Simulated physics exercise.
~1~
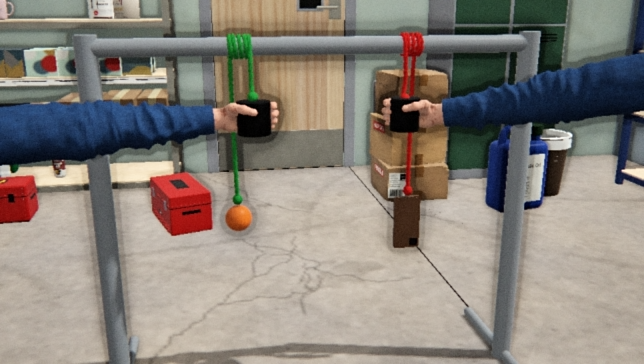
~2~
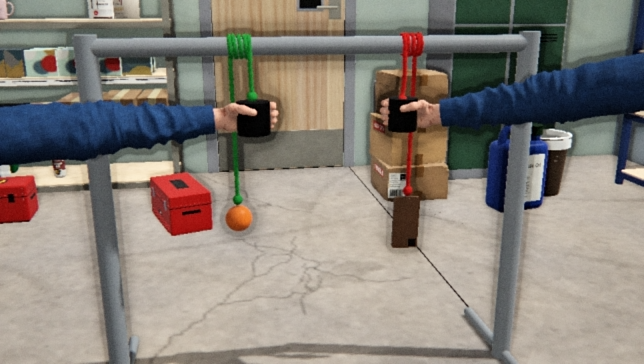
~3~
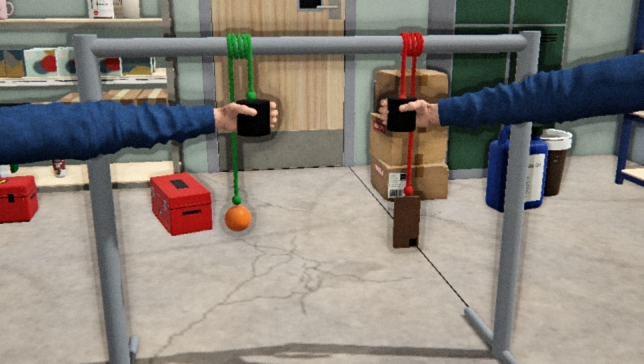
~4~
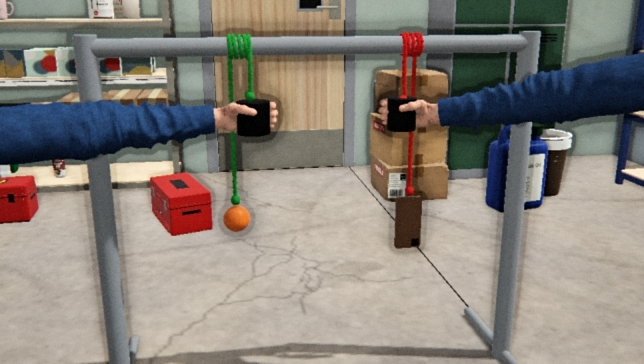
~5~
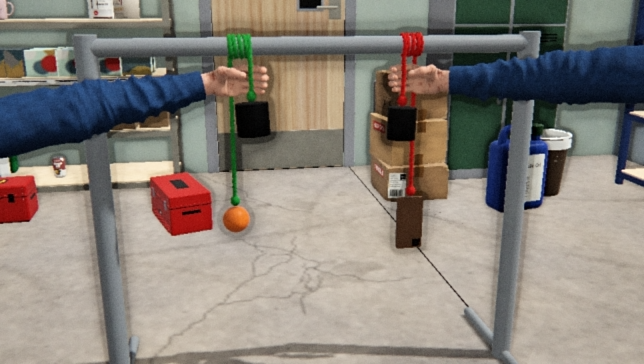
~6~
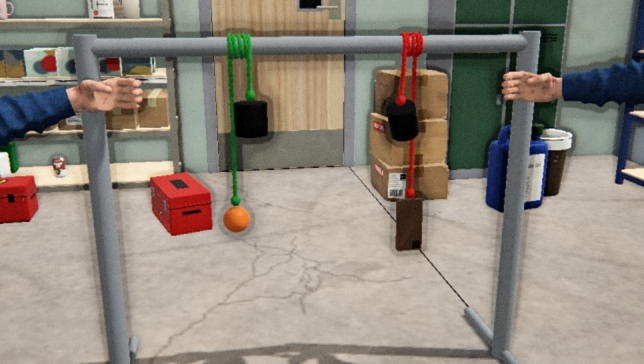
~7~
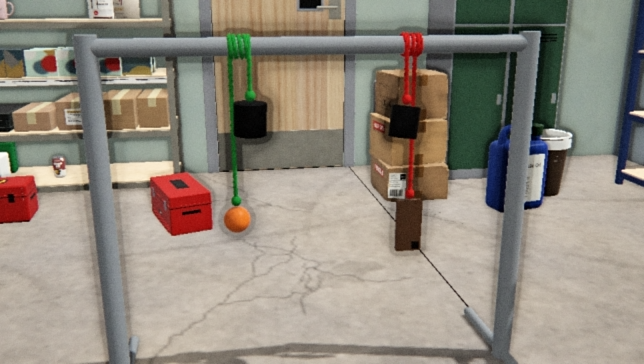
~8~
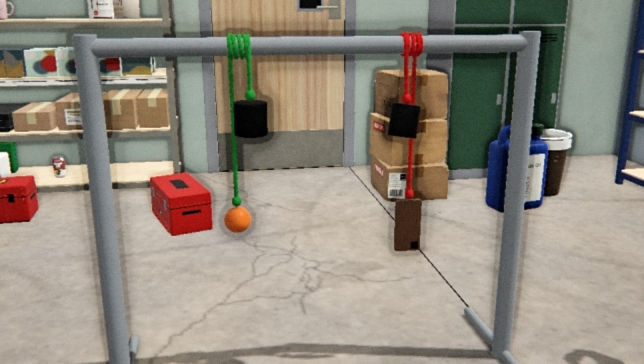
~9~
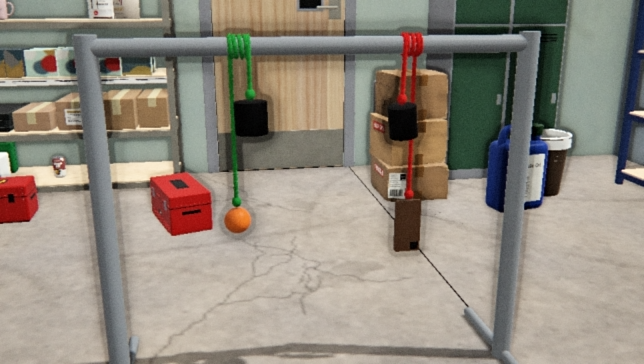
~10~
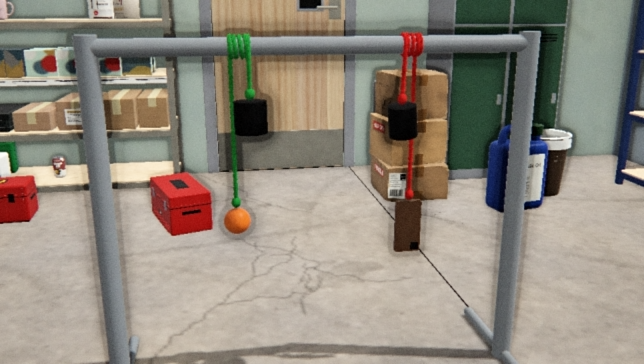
In a workshop, two blue-sleeved arms held black cylinders on a green rope and a red rope looped over a grey rail, then let go and drew away. Both cylinders stayed hanging, with the orange ball and brown block still dangling below.
